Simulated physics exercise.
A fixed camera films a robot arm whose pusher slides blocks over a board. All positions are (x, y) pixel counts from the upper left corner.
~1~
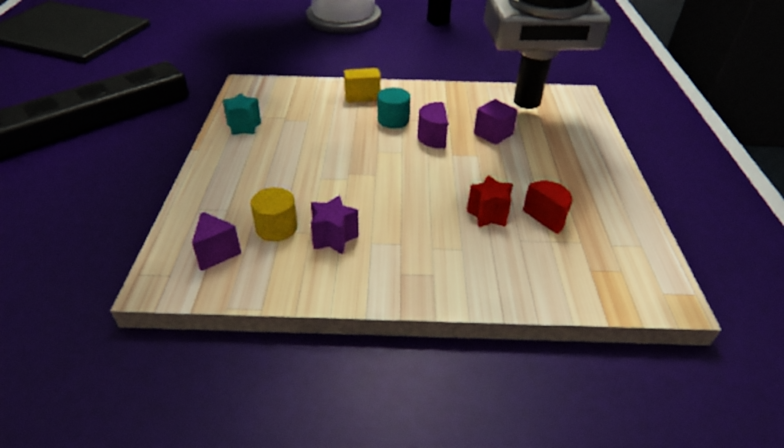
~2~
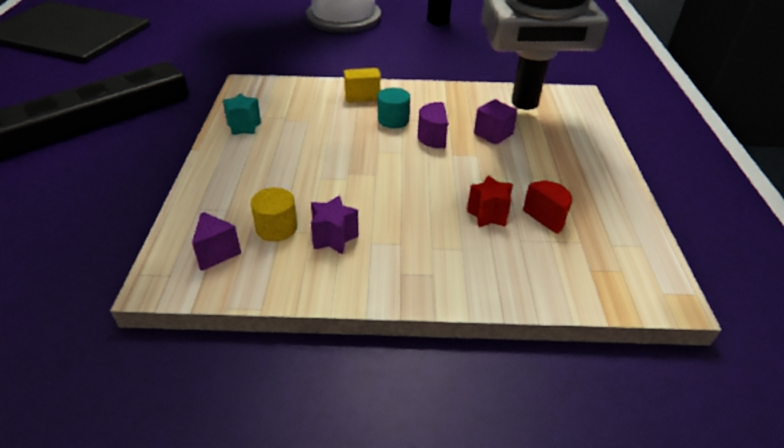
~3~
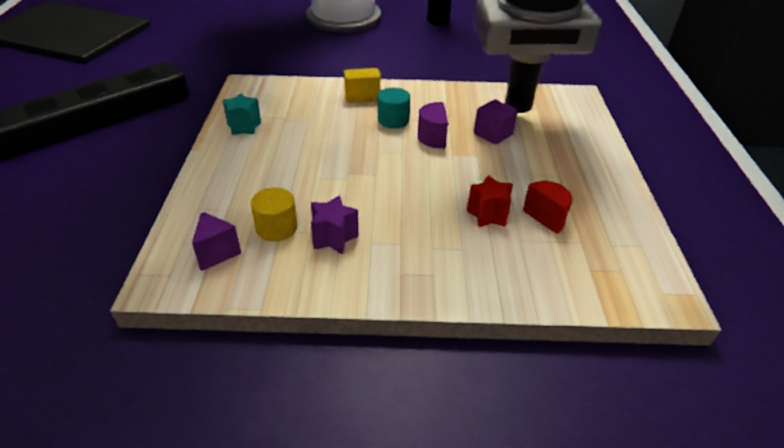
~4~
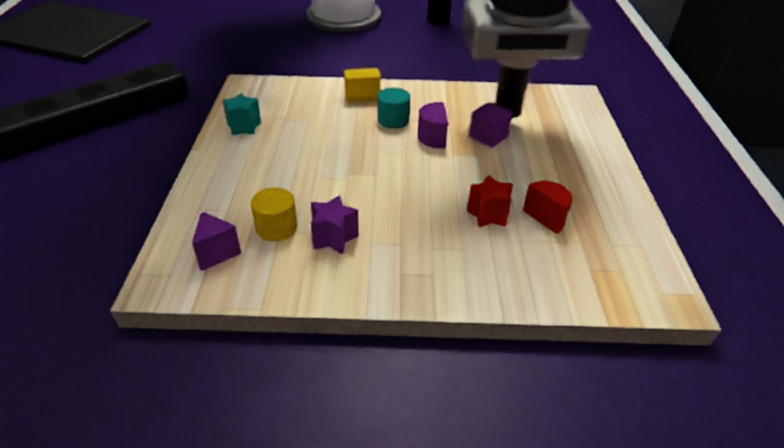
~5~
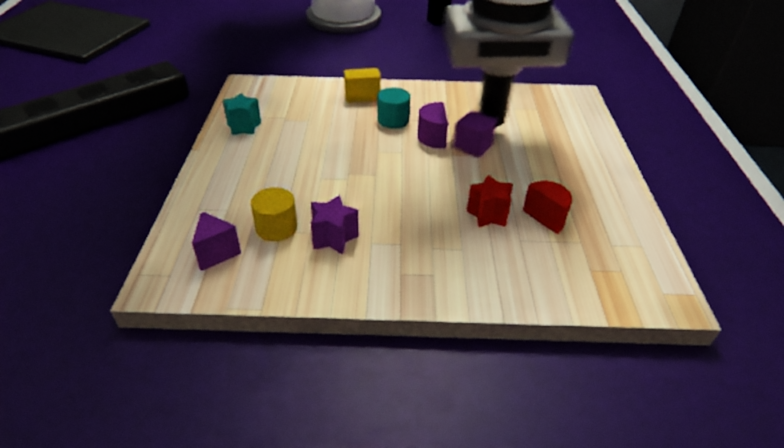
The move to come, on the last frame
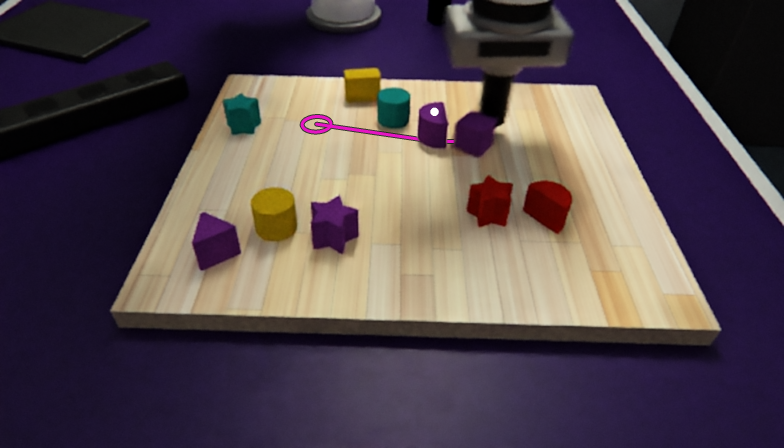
Robot arm with a black pusher moving slightly left and nudging a purple block toward another purple block on a wooden board.
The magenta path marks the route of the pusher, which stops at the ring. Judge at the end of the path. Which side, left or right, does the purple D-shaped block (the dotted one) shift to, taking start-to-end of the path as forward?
My answer: Right.
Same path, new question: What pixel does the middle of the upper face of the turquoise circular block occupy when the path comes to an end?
It is at (373, 86).
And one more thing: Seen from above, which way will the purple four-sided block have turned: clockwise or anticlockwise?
From the top: Counterclockwise.
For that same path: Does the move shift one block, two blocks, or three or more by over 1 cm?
Three or more will move.
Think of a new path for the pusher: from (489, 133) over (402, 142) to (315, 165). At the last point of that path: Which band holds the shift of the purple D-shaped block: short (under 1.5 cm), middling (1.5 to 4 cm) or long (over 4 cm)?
Beyond 4 cm.
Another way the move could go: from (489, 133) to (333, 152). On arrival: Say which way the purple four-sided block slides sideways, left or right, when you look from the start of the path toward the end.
To the left.
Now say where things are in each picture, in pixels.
Pusher's lower end (527, 102); yellow oblong block (362, 73); turquoise circular block (394, 95); purple D-shaped block (435, 112); purple four-sided block (498, 109), in the first frame.
Pusher (525, 103); blocks still, in the second frame.
Pusher (518, 106); blocks still, in the third frame.
Pusher (507, 112); purple four-sided block (492, 112), in the fourth frame.
Pusher (491, 119); yellow oblong block (362, 73); turquoise circular block (394, 95); purple D-shaped block (435, 112); purple four-sided block (477, 120), in the fifth frame.
Drawn move, from (489, 133) over (434, 141) and (374, 133) to (317, 124); the dot is on the purple D-shaped block.
On the path given first. One third of the way, pusher (434, 127); purple D-shaped block (409, 110), turned 35° clockwise; purple four-sided block (452, 134), turned 30° anticlockwise.
Two thirds of the way, pusher (374, 119); turquoise circular block (373, 86); purple D-shaped block (350, 100), turned 50° clockwise; purple four-sided block (452, 134), turned 30° anticlockwise.
At the end, pusher (316, 111); yellow oblong block still; turquoise circular block (373, 86); purple D-shaped block (296, 90), turned 55° clockwise; purple four-sided block (452, 134), turned 30° anticlockwise.
